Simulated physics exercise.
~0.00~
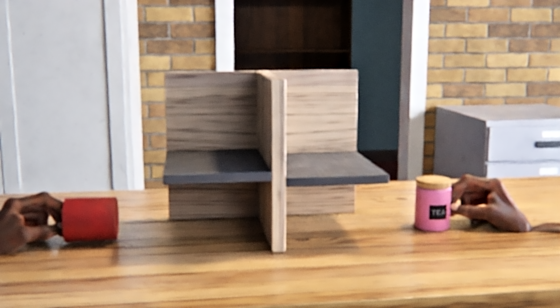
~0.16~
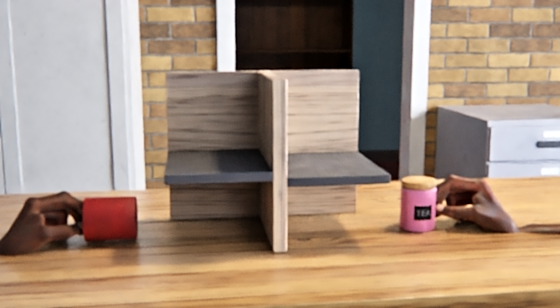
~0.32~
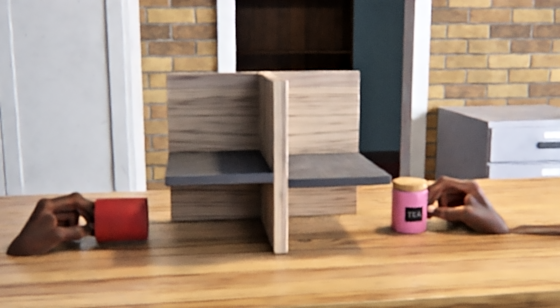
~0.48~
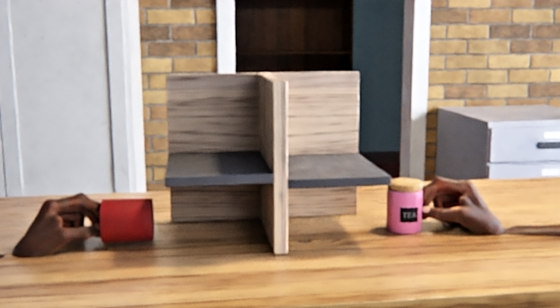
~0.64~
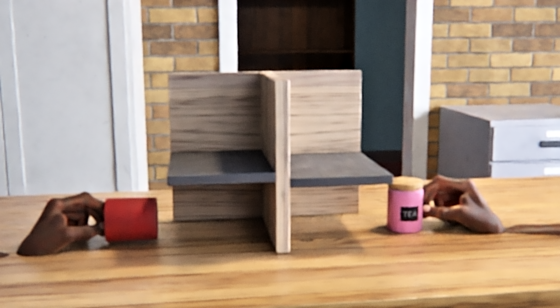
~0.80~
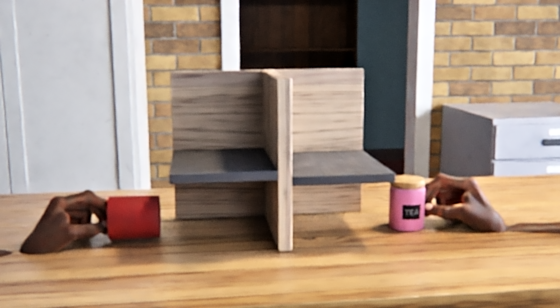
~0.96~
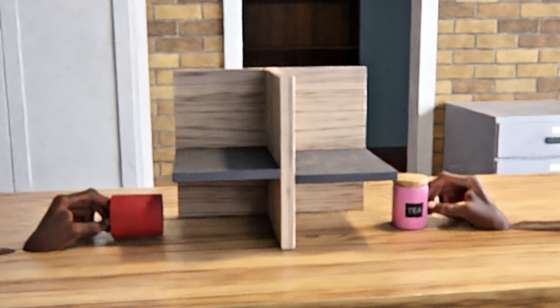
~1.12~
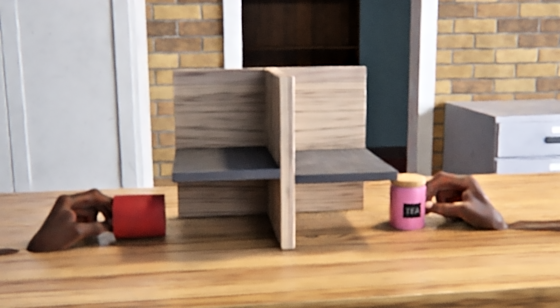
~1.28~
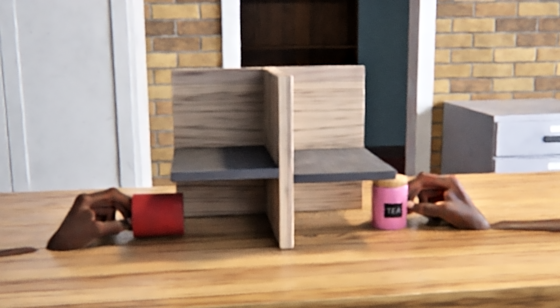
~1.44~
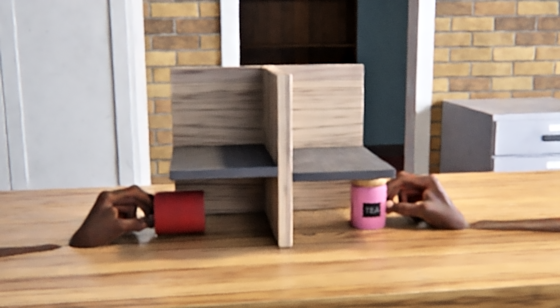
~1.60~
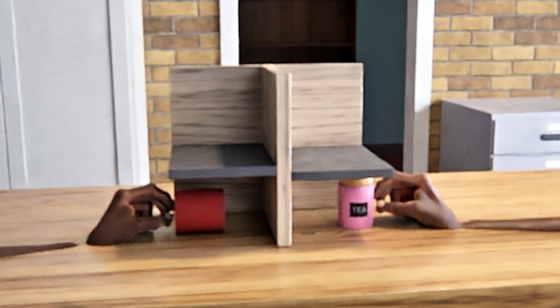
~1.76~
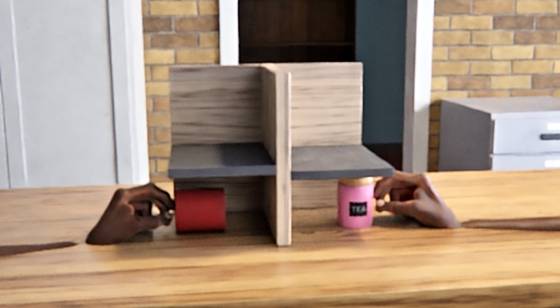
On a wooden table, two hands slide a red beaker and pink jar under a shelf.
